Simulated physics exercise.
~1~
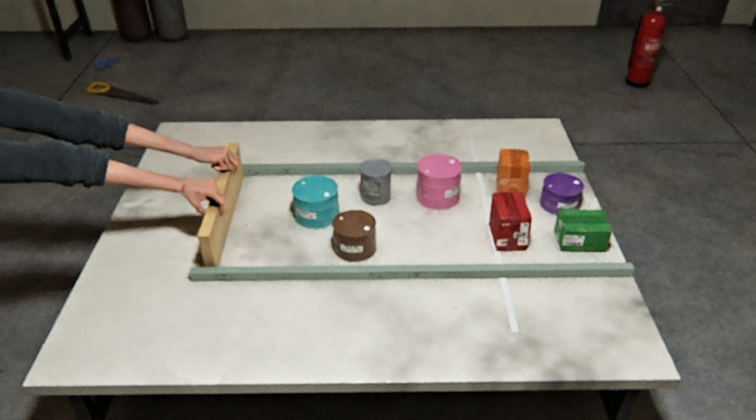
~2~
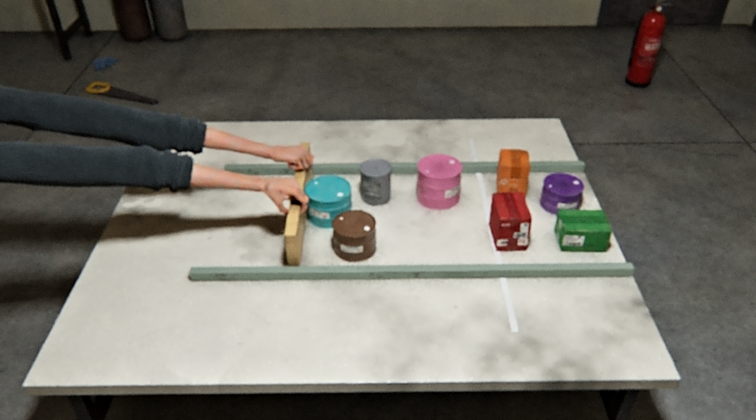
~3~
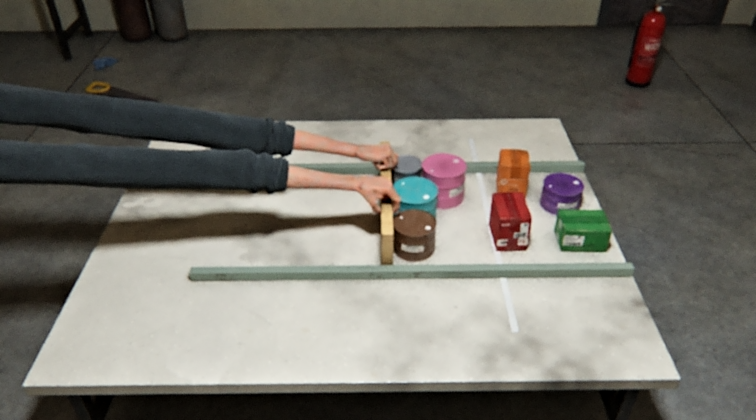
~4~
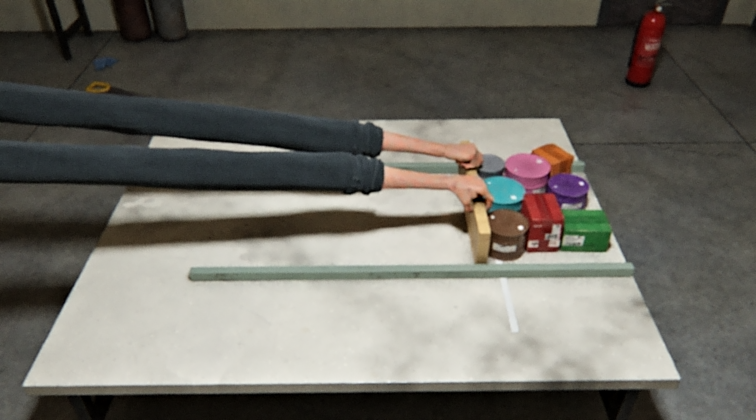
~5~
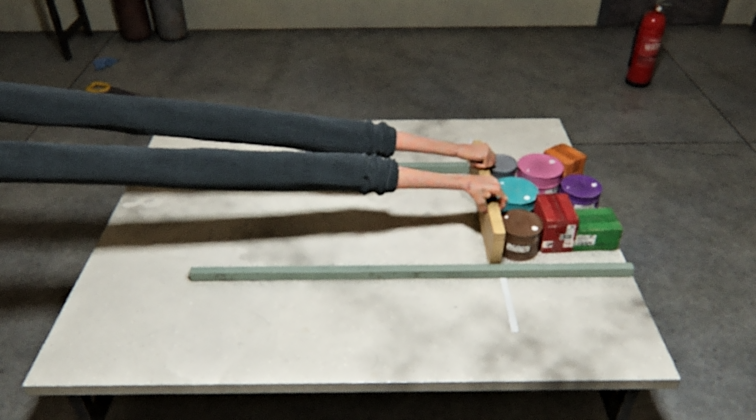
Two hands in dark sleeves reach in from the left, holding an upright wooden plank between two green rails on a pale tabletop, seen from above at an angle. Turquoise, brown, grey and pink canisters sit in the middle, with red, orange and green parcels and a purple canister to the right near a strip of white tape. The hands push the plank right, meeting the turquoise canister first, then gathering the brown, grey and pink ones. The cluster presses into the parcels and purple canister, shifting them toward the right edge. After a last small push, everything remains on the table.
